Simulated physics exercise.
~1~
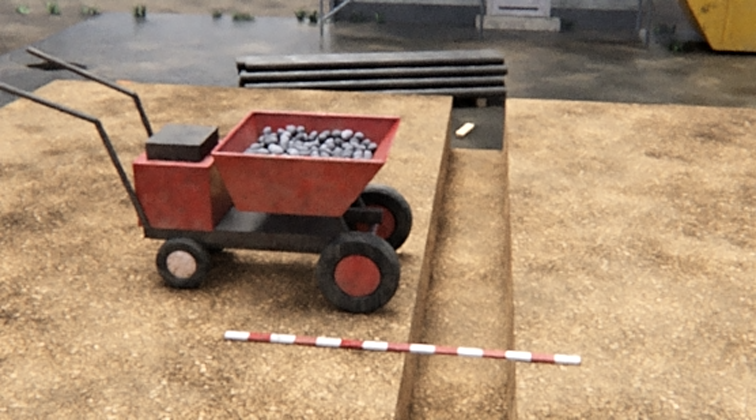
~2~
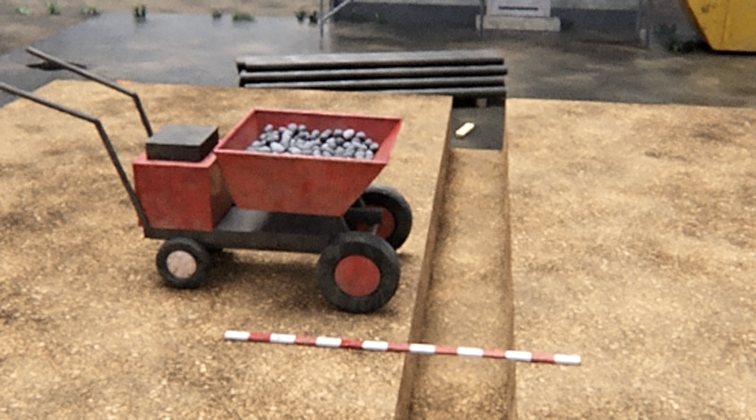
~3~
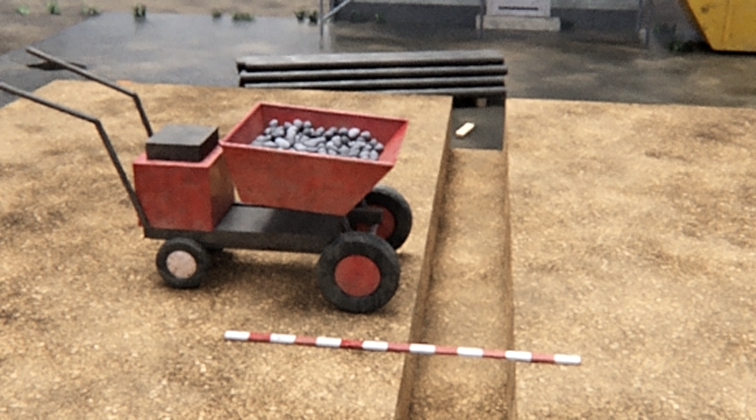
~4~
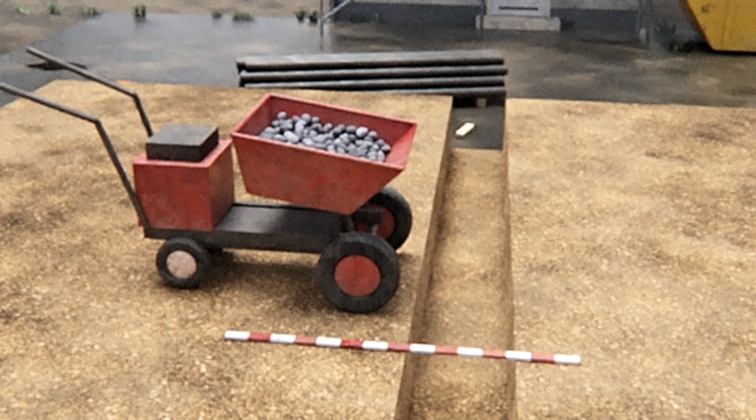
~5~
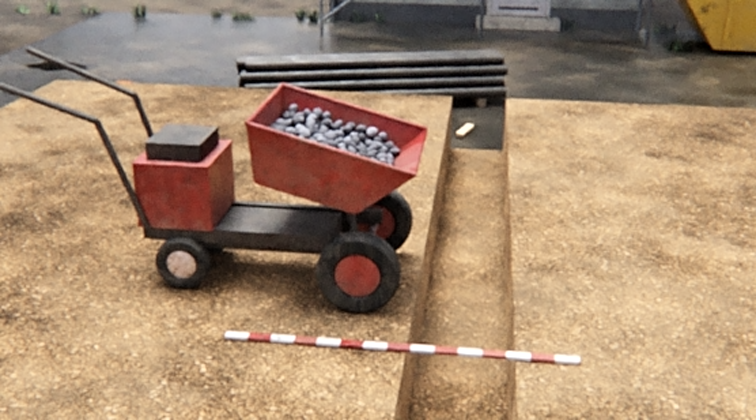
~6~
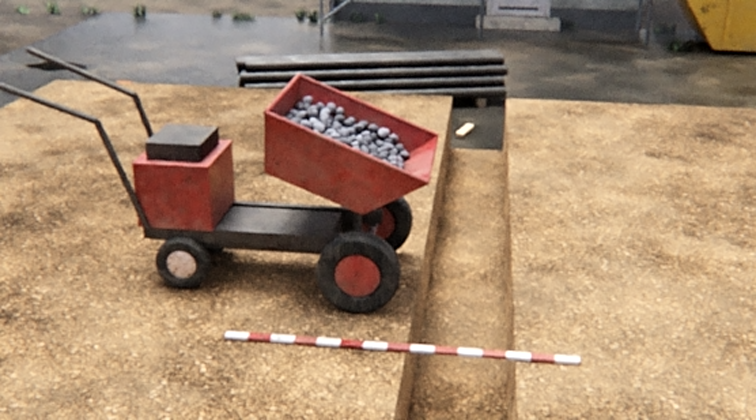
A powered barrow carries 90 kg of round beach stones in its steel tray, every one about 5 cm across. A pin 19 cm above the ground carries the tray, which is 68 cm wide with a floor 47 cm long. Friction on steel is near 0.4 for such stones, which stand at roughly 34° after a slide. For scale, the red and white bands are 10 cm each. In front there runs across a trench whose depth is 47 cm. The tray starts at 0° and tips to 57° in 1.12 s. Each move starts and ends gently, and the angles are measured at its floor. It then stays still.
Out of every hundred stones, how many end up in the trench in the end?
Around 37 in every hundred.
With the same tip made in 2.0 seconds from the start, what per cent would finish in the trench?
Near 45 per cent.
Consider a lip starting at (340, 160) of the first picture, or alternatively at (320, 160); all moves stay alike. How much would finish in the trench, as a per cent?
65 and 65 %.
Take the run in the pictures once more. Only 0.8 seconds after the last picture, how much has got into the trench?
10 per cent or so by then.
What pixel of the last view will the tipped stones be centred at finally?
Roughly at (502, 360).
Then, 0.4 s after the last picture the floor is at 48°, 100 % in the tray; the foremost stones are at (446, 198).
Then, 0.8 s after the last picture the floor is at 57°, 87 % in the tray, 11 % in the trench, 2 % past the trench; the foremost stones are at (523, 235).
Then, 1.1 s after the last picture the floor is at 57°, 58 % in the tray, 16 % in the trench, 25 % past the trench; the foremost stones are at (591, 284).
Then, 3.0 s after the last picture the floor is at 57°, 35 % in the tray, 37 % in the trench, 28 % past the trench; the foremost stones are at (674, 312).
